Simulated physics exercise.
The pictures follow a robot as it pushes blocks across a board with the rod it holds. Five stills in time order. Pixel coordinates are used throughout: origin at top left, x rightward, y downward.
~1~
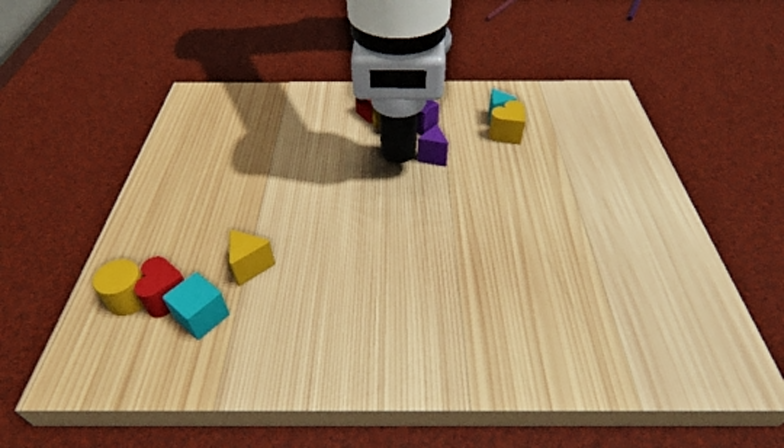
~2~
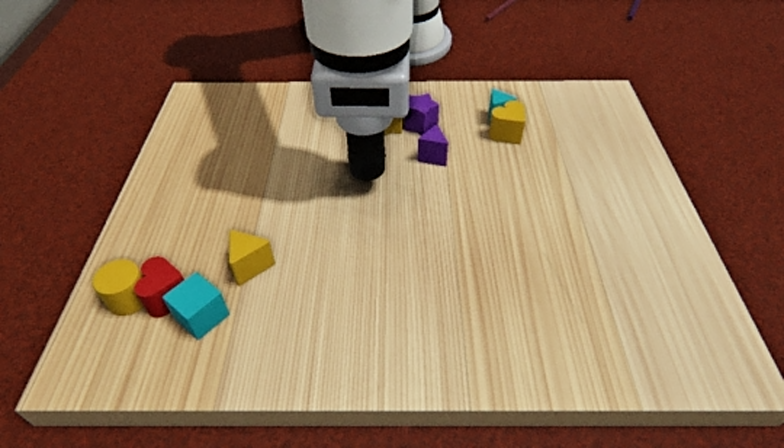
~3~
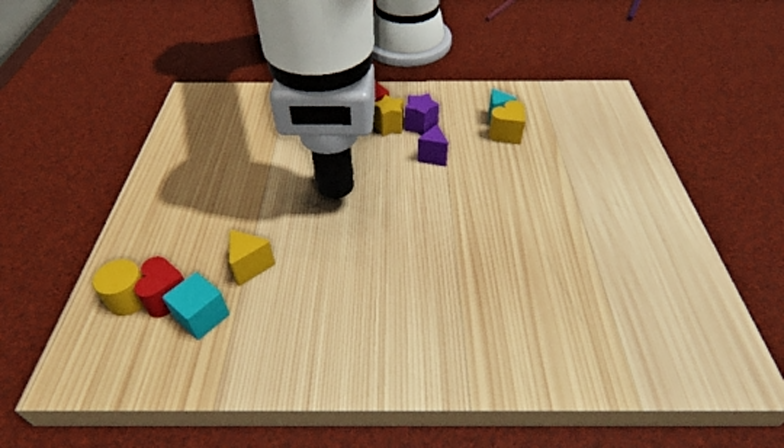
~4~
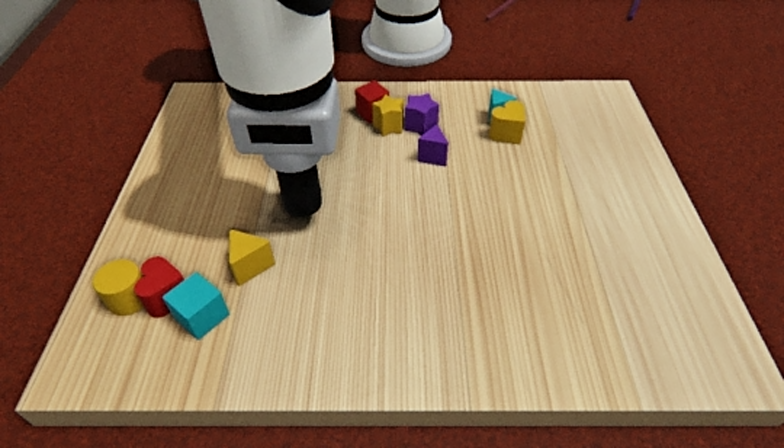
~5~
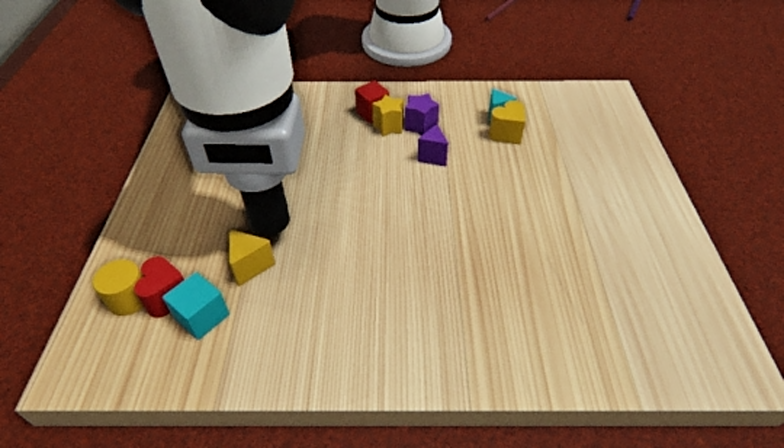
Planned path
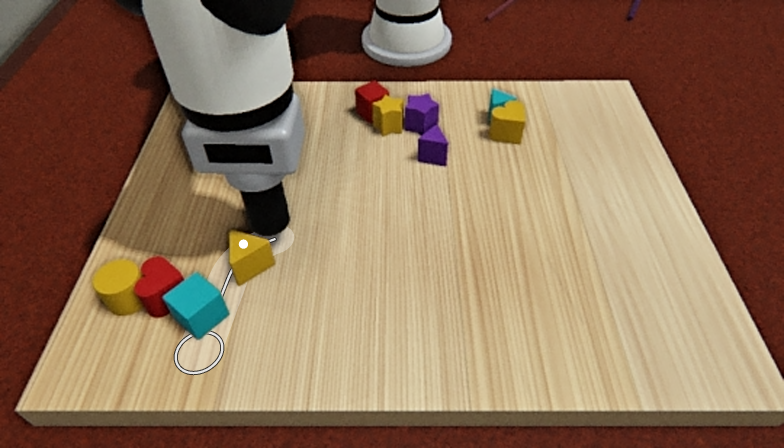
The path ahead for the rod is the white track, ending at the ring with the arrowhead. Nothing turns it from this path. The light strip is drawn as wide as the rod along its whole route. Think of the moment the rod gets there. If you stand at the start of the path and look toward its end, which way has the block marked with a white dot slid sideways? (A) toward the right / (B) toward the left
I'll go with B - toward the left.
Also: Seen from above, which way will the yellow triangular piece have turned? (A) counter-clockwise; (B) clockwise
Letter A.
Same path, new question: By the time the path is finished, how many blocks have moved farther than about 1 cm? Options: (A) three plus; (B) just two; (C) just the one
B.
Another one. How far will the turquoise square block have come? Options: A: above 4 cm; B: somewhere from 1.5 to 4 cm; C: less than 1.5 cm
Correct choice: A.
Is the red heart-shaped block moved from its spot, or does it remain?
It is untouched.
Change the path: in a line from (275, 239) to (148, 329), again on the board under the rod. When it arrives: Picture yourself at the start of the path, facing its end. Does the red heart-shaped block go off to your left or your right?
My prediction: Rightwards.
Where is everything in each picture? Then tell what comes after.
The first picture shows tip of the rod (399, 153), middles of tops, red heart-shaped block (156, 275), turquoise square block (192, 294), yellow triangular piece (243, 244).
The second picture shows rod (367, 170), nothing pushed.
The third picture shows rod (336, 187), nothing pushed.
The fourth picture shows rod (303, 205), nothing pushed.
The fifth picture shows rod (270, 222), red heart-shaped block (156, 275), turquoise square block (192, 294), yellow triangular piece (243, 244).
The line goes from (275, 239) over (236, 265) and (218, 305) to (199, 352); the dot is on the yellow triangular piece.
The first path, step by step. One third of the way, rod (229, 249); yellow triangular piece (220, 271), turned 30° anticlockwise.
Two thirds of the way, rod (210, 290); turquoise square block (172, 316); yellow triangular piece (222, 310), turned 40° anticlockwise.
At the end, rod (191, 337); red heart-shaped block unmoved; turquoise square block (139, 348), turned 35° clockwise; yellow triangular piece (225, 338), turned 95° anticlockwise.
